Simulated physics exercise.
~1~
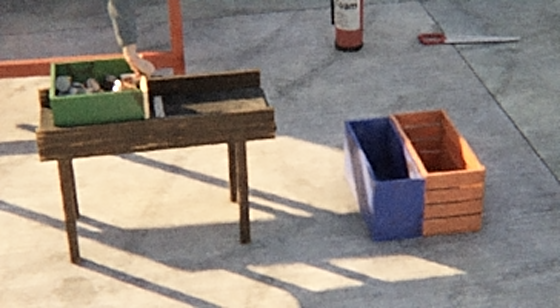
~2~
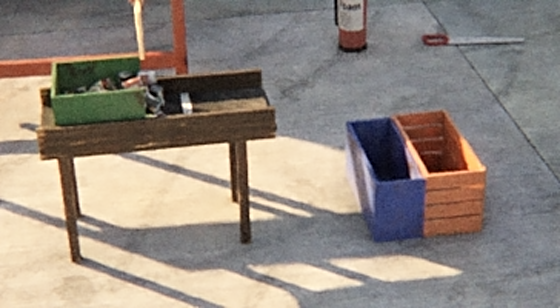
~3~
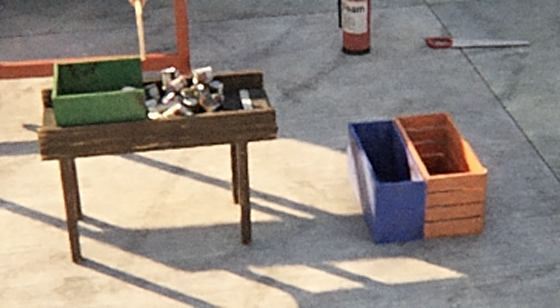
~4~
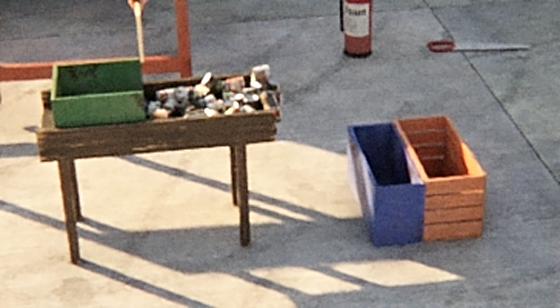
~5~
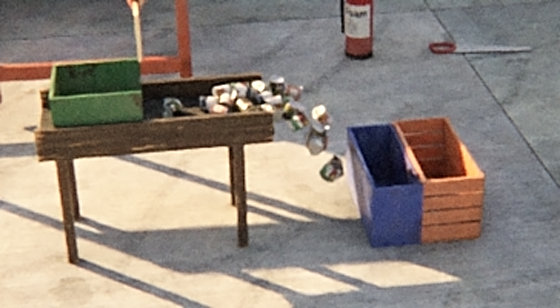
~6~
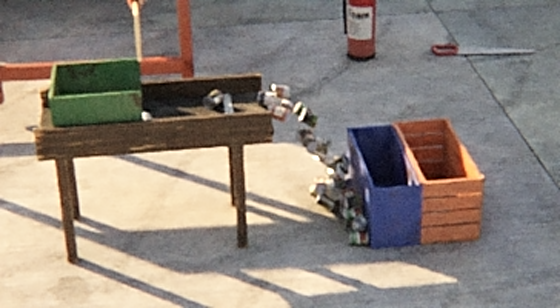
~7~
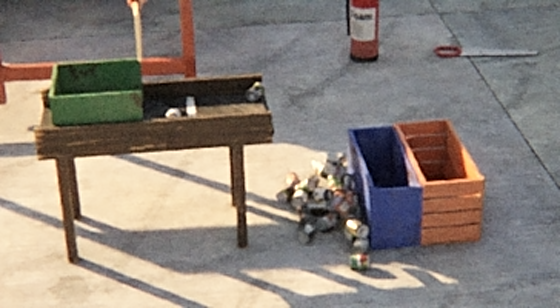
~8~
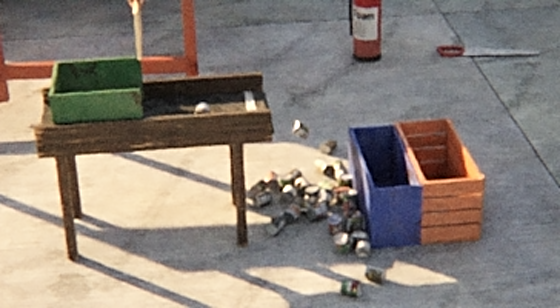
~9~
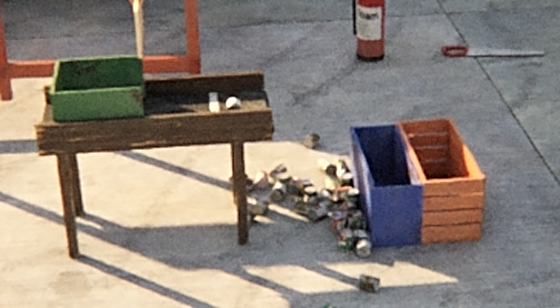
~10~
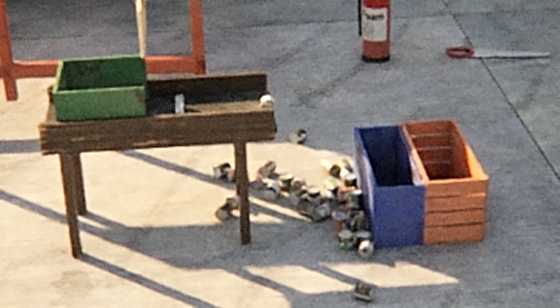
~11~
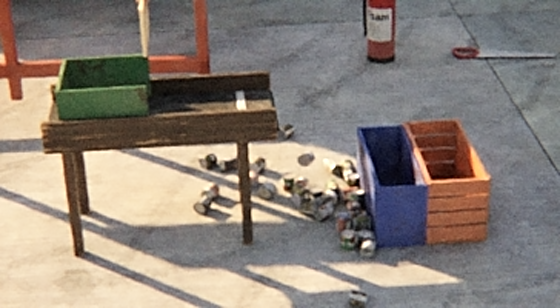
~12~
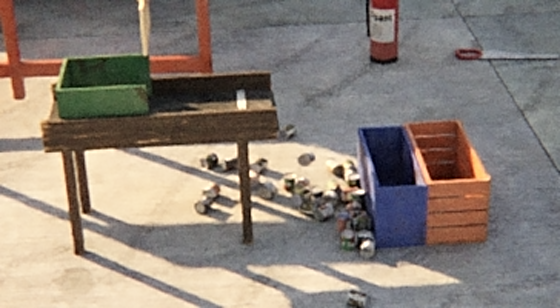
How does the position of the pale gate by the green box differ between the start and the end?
At the start the gate is down at the right side of the green box, and at the end it is raised above the box, still upright.
